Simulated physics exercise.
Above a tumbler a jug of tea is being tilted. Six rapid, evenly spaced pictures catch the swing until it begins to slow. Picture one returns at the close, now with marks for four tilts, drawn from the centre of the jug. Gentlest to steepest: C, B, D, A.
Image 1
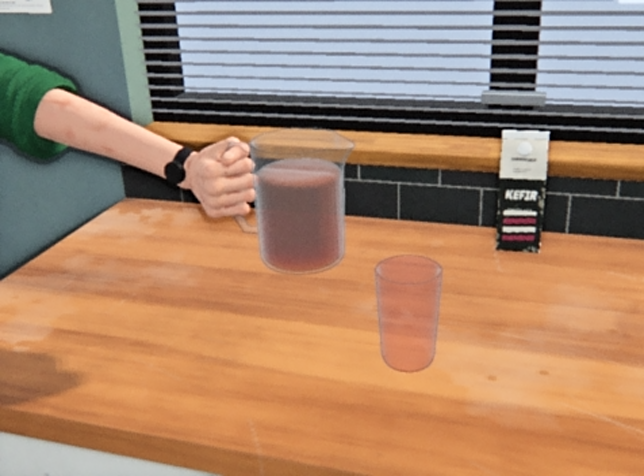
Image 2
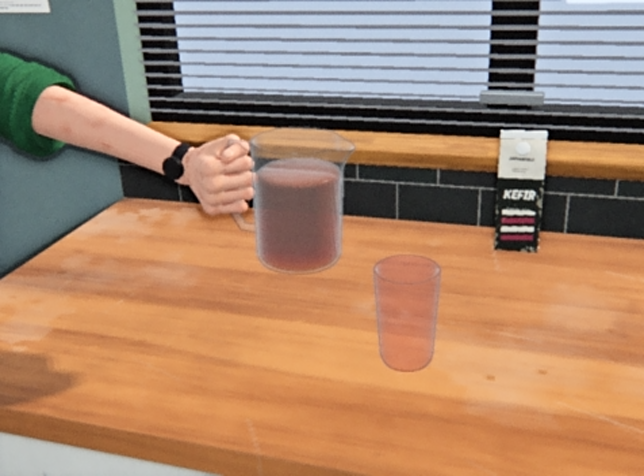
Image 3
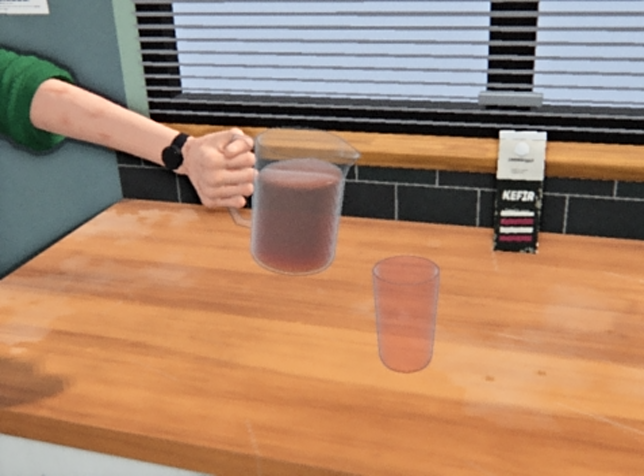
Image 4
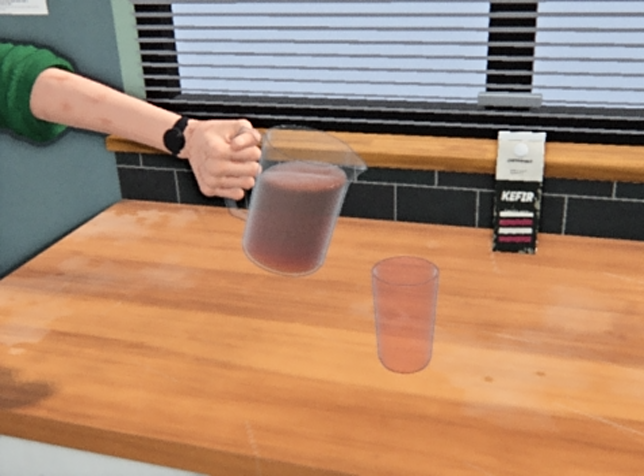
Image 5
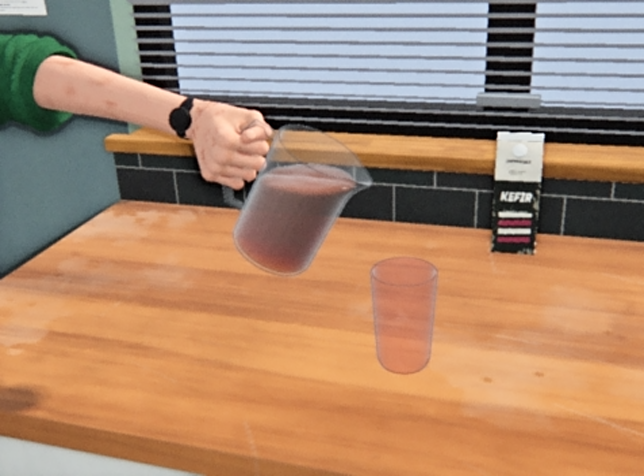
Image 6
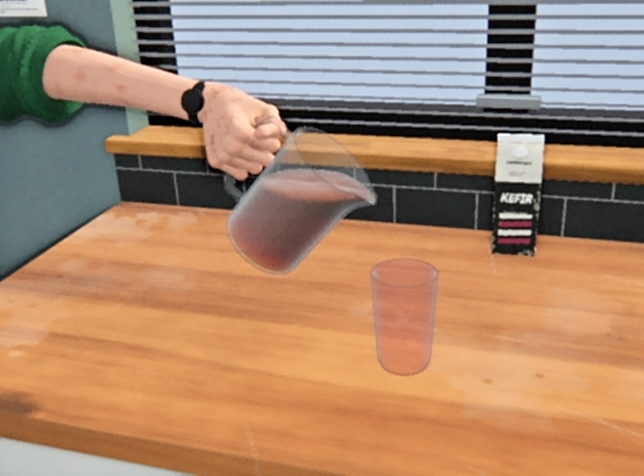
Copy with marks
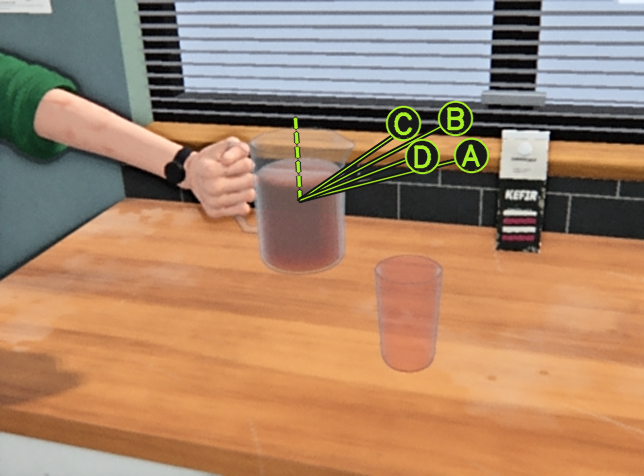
An arm in a green sleeve with a black watch reaches in from the left over a wooden counter, seen from slightly above, before dark tiles and a blinded window. It grips a clear jug of reddish-brown liquid, with a pinkish tumbler to the right and a black-and-white carton behind. The hand steadily tilts the jug rightward, its lip dipping towards the tumbler, while nothing leaves it.
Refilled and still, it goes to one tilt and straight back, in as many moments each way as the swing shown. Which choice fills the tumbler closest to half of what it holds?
Go for B.
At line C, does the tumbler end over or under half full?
Under.
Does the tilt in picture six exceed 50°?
No, it does not.
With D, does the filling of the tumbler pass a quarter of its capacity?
Yes, clearly.
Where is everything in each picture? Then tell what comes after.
Upright, lip at (353, 146); rim of the tumbler round (409, 269); nothing has left yet, in the first frame.
Tipped about 2°, lip at (353, 148); nothing has left yet, in the second frame.
Tipped about 8°, lip at (358, 156); nothing has left yet, in the third frame.
Tipped about 17°, lip at (365, 168); nothing has left yet, in the fourth frame.
Tipped about 28°, lip at (371, 183); nothing has left yet, in the fifth frame.
Tipped about 40°, lip at (375, 201); nothing has left yet, in the sixth frame.
In lime, A at (455, 160); B at (440, 126); C at (391, 137); D at (405, 160).
With A, the tumbler ends with about 86 % of what it can hold; 5 % of the tea is spilt.
With B, the tumbler ends with about 50 % of what it can hold.
With C, the tumbler ends with about 33 % of what it can hold.
With D, the tumbler ends with about 72 % of what it can hold.
